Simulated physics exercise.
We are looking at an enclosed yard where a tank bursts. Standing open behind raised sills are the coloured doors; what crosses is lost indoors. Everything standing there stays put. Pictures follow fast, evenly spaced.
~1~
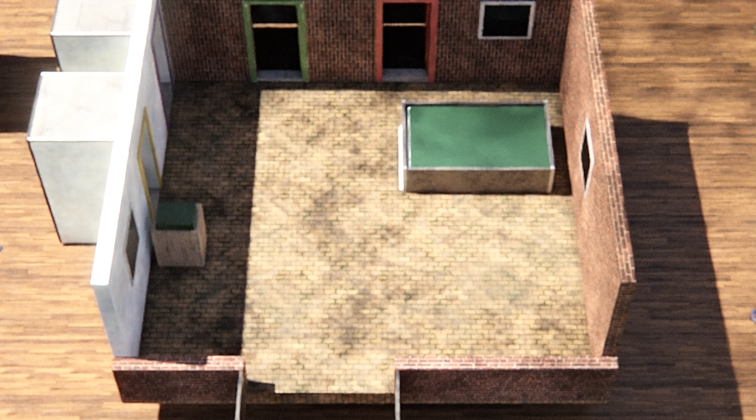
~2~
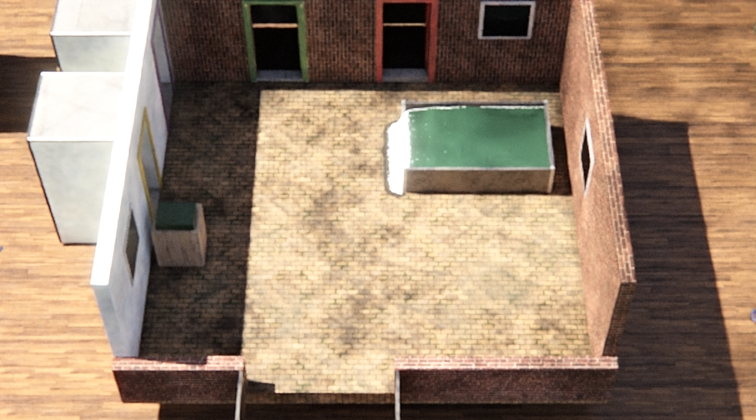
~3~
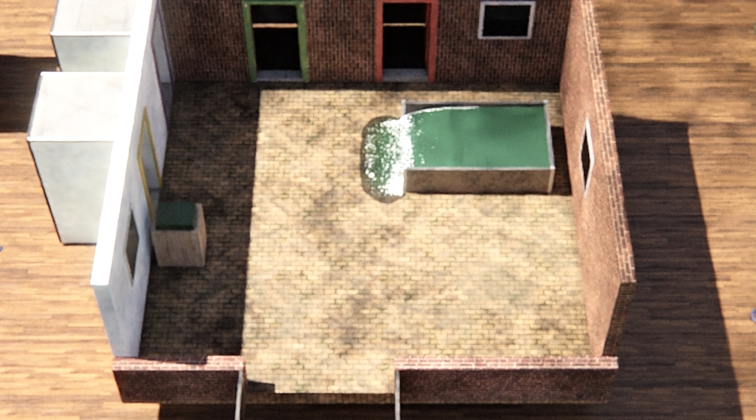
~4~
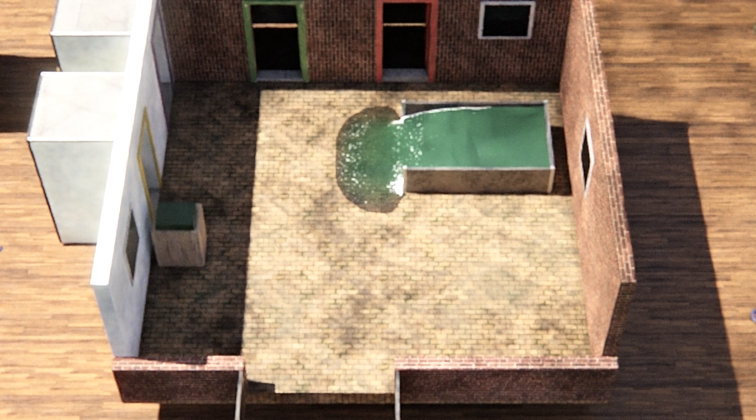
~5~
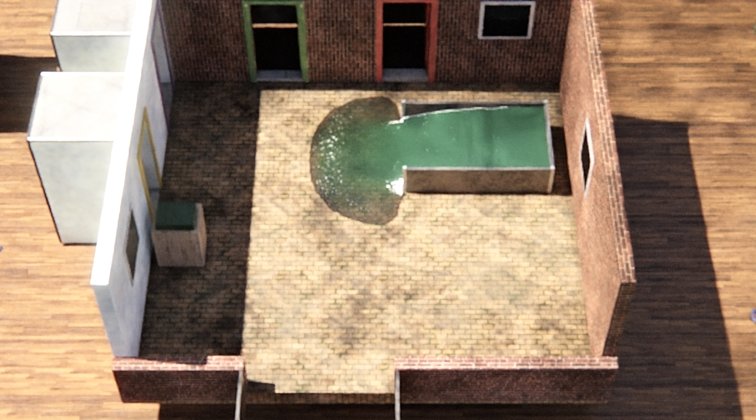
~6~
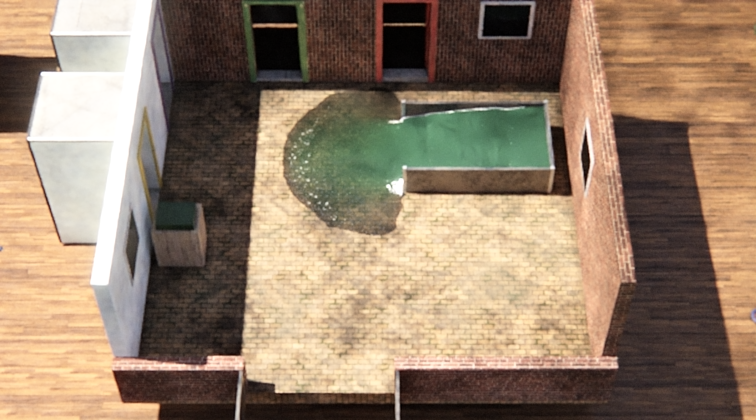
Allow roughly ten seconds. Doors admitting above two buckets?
Red door not above, green door above, yellow door above, purple door not above.
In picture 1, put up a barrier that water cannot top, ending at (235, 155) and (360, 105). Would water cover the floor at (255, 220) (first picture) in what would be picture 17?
That spot would be inundated.
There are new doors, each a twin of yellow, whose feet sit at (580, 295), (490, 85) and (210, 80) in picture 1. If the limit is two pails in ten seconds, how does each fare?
First door doesn't reach it, second door doesn't reach it, third door gets past it.
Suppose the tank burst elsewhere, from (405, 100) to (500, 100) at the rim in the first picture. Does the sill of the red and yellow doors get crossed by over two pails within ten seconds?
The red door exceeds the limit and the yellow door exceeds the limit.
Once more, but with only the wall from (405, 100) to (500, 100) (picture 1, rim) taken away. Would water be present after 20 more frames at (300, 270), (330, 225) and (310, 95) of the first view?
Log: Point 1 unreached; point 2 unreached; point 3 inundated.
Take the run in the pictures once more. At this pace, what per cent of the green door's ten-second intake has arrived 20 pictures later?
It should be near 35 percent of the ten-second total.
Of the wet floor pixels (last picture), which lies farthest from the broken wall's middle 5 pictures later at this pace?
My guess would be about (173, 168).
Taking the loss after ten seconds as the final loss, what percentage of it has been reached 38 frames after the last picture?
My guess would be around 55 percent.
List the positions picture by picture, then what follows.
The open tank at (476, 138) is whole and still, in the first frame.
The front is at (400, 194), out from the gap at (405, 150), in the second frame.
Water pours out at (405, 152) and has run to (377, 197), in the third frame.
The front is at (351, 197), out from the gap at (405, 153), in the fourth frame.
Water pours out at (405, 153) and has run to (321, 191), in the fifth frame.
Water pours out at (405, 153) and has run to (288, 149), in the sixth frame.
A moment on, water covers 30 % of the floor; the red door not reached, the green door wet at the sill, nothing in, the yellow door not reached, the purple door not reached.
Next, water covers 40 % of the floor; the red door wet at the sill, nothing in, the green door under two buckets in, the yellow door under two buckets in, the purple door wet at the sill, nothing in.
Then, water covers 50 % of the floor; the red door wet at the sill, nothing in, the green door over two buckets in, the yellow door far over two buckets in, the purple door wet at the sill, nothing in.
Later, water covers 50 % of the floor; the red door wet at the sill, nothing in, the green door over two buckets in, the yellow door far over two buckets in, the purple door wet at the sill, nothing in.
In the end, water covers 90 % of the floor; the red door wet at the sill, nothing in, the green door over two buckets in, the yellow door far over two buckets in, the purple door wet at the sill, nothing in.
